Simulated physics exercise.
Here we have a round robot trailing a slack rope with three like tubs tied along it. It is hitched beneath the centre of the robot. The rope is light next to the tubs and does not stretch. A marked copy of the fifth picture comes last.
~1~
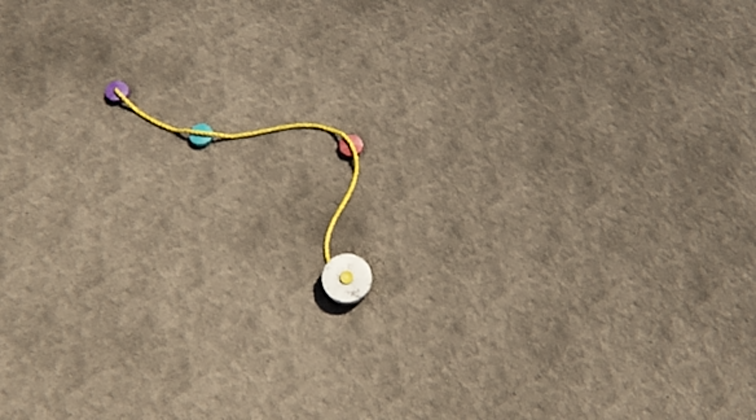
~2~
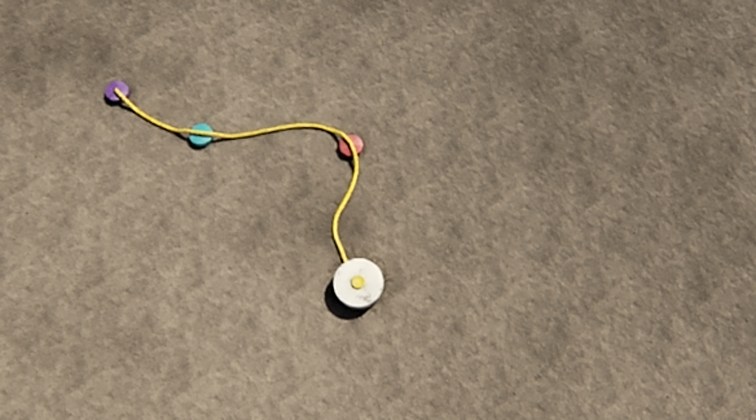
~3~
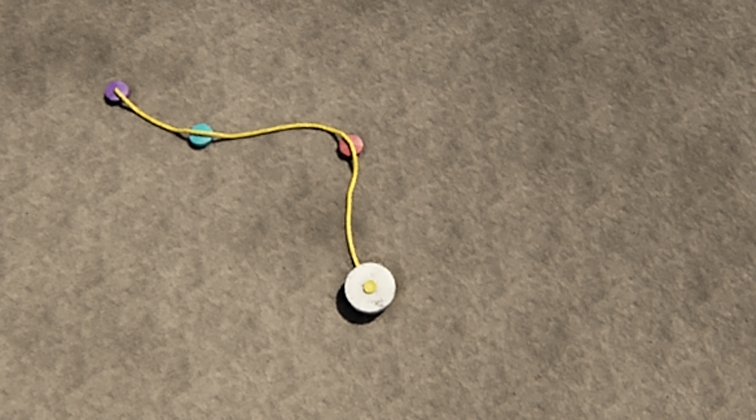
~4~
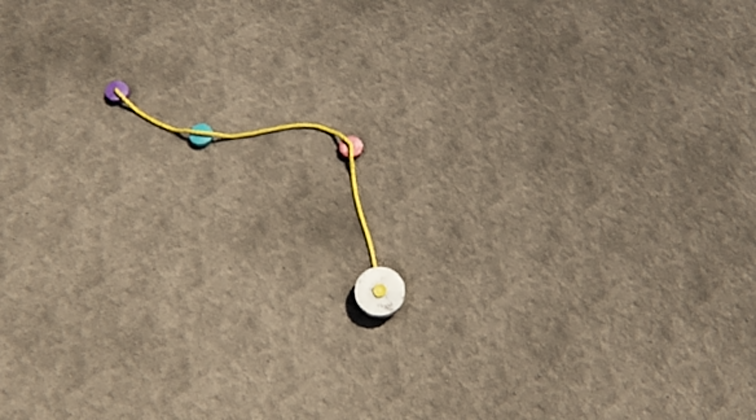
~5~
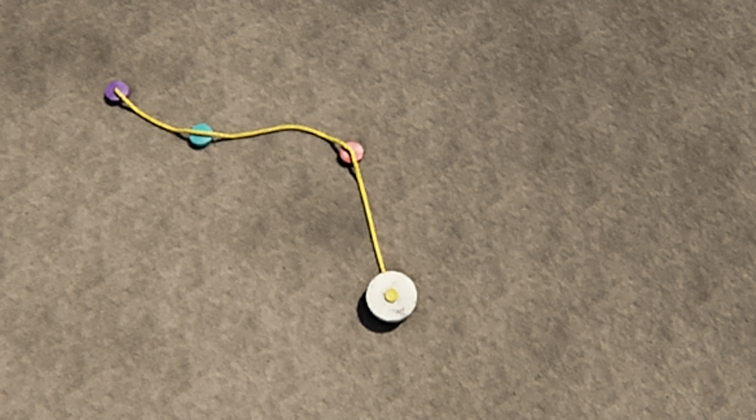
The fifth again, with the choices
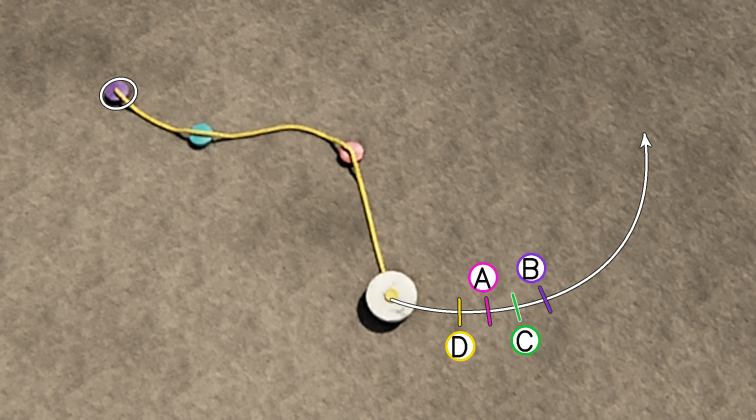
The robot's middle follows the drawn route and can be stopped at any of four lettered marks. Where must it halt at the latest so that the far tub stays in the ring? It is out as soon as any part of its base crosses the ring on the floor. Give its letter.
D is the last safe stop.
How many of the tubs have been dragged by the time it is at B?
By then, three.
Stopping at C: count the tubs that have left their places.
Three.
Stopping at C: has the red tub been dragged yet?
By then, yes.
On the marked copy, A at (488, 311); B at (545, 300); C at (516, 307); D at (460, 312); the ring at (119, 94); the route from (391, 300) via (585, 280) to (645, 134).
Following D. Soon after the start, robot (415, 305); purple tub (117, 92); turquoise tub (201, 135); red tub (353, 165).
Later, robot (440, 309); purple tub (117, 92); turquoise tub (201, 135); red tub (353, 179).
In the end, robot (461, 310); purple tub (118, 92); turquoise tub (204, 136); red tub (349, 196); the ringed tub at the far end is still in its ring.
As for the rest, A drags the last tub to (129, 97); B drags the last tub to (161, 114); C drags the last tub to (145, 105).
